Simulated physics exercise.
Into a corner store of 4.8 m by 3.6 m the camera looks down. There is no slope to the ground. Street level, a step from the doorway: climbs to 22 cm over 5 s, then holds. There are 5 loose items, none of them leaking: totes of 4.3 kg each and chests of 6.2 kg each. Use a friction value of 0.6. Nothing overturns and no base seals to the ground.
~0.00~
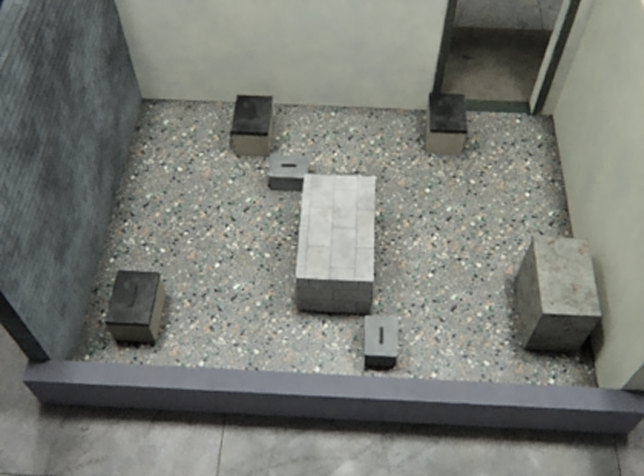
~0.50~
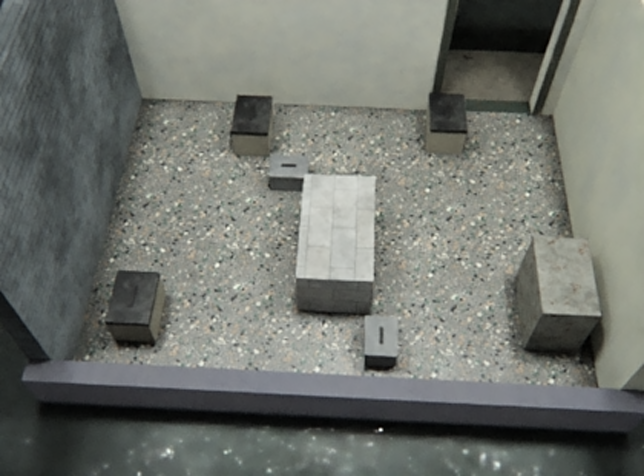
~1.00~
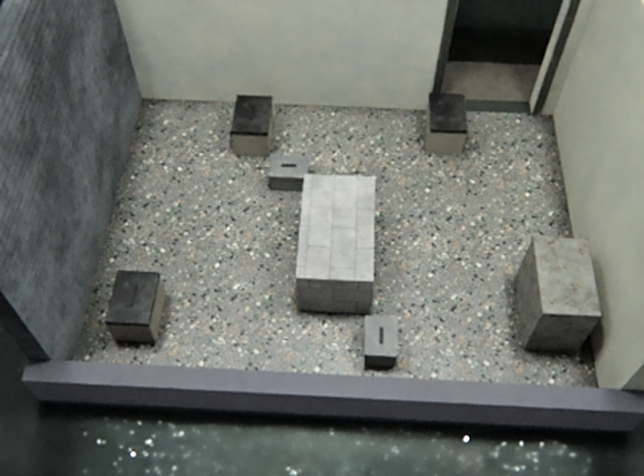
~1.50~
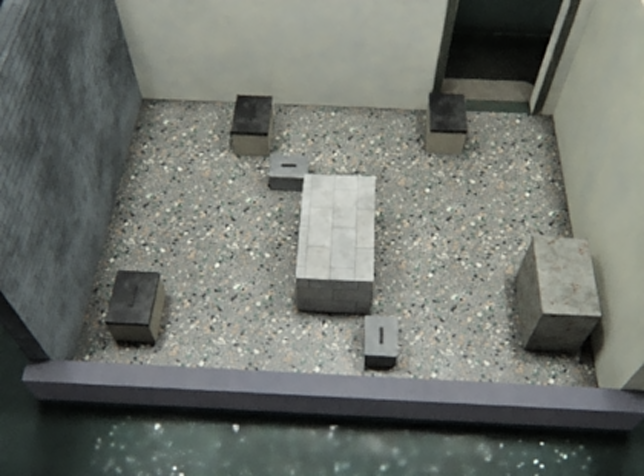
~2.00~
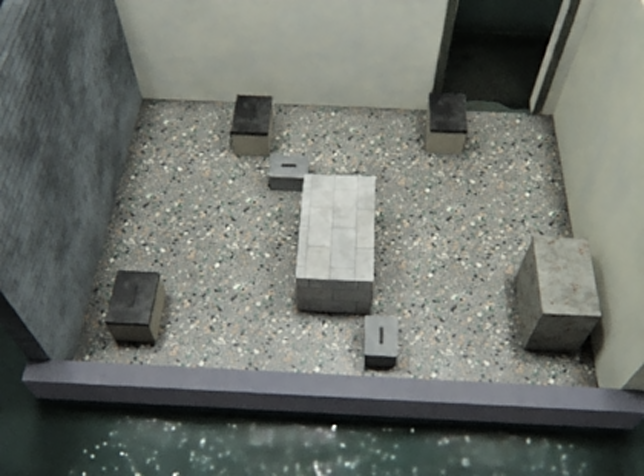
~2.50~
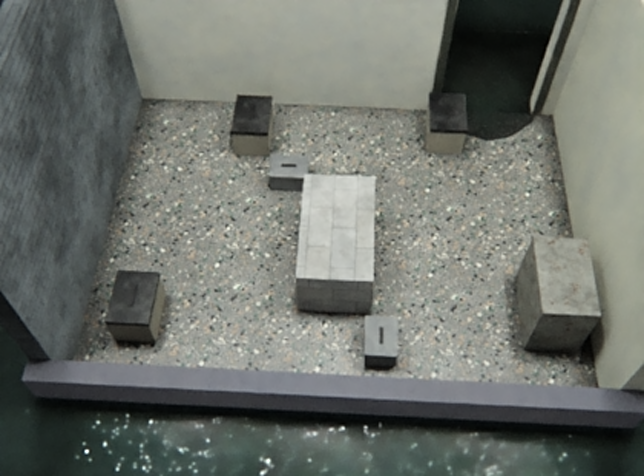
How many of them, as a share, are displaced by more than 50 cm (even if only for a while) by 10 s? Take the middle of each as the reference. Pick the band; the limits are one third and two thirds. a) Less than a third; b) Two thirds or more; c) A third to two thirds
c.
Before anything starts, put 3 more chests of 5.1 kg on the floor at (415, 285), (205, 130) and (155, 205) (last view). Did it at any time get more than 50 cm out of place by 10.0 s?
First exceeds it, second stays within it, third stays within it.
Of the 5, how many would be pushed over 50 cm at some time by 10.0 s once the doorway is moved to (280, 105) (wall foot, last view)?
Then it comes to 3 of them.
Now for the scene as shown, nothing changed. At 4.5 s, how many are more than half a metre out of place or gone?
I make it 0.
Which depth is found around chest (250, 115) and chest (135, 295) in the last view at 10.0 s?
Depths: Near 1 cm, then near 7 cm.
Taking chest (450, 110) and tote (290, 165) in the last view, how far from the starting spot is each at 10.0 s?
Net displacement, in order: 80 cm; 10 cm.
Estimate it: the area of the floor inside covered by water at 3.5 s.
Roughly 2.0 m2 of it is wet.
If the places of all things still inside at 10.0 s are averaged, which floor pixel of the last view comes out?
Close to pixel (241, 194).
After 3.5 s 0 of 5 are over 50 cm from their spots; 0 afloat.
After 4.5 s 0 of 5 are over 50 cm from their spots; 0 afloat.
After 7.0 s 2 of 5 are over 50 cm from their spots; 1 afloat.
After 10.0 s 3 of 5 are over 50 cm from their spots, and 3 have been at some point; 2 afloat.
